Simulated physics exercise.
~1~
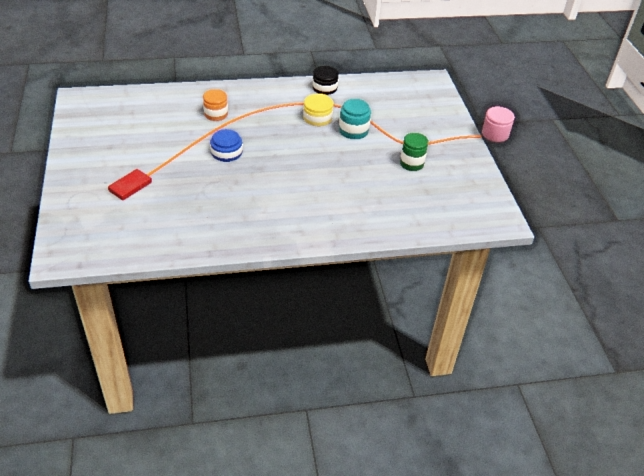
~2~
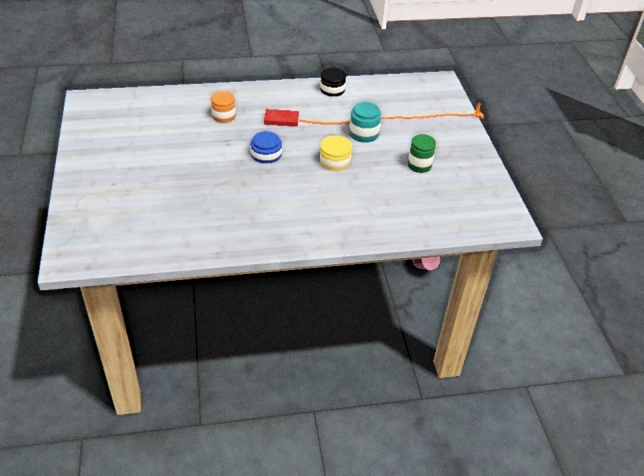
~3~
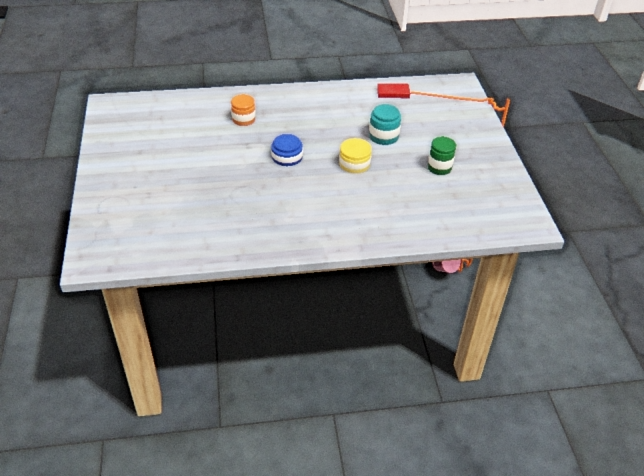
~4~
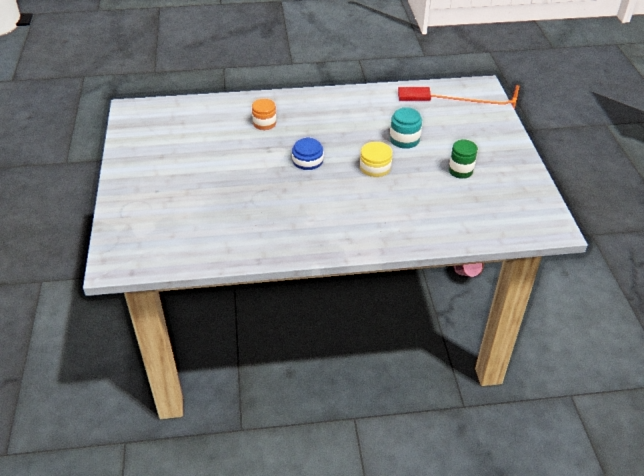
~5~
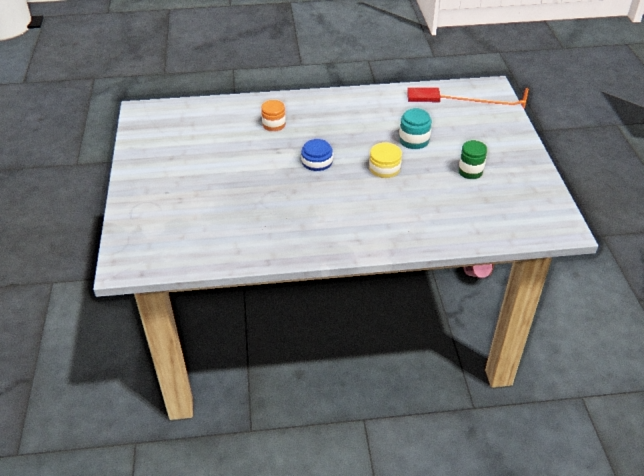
Pink jar dropping off a table's right side, its orange cord dragging a red block rightward, shifting jars before the block settles.
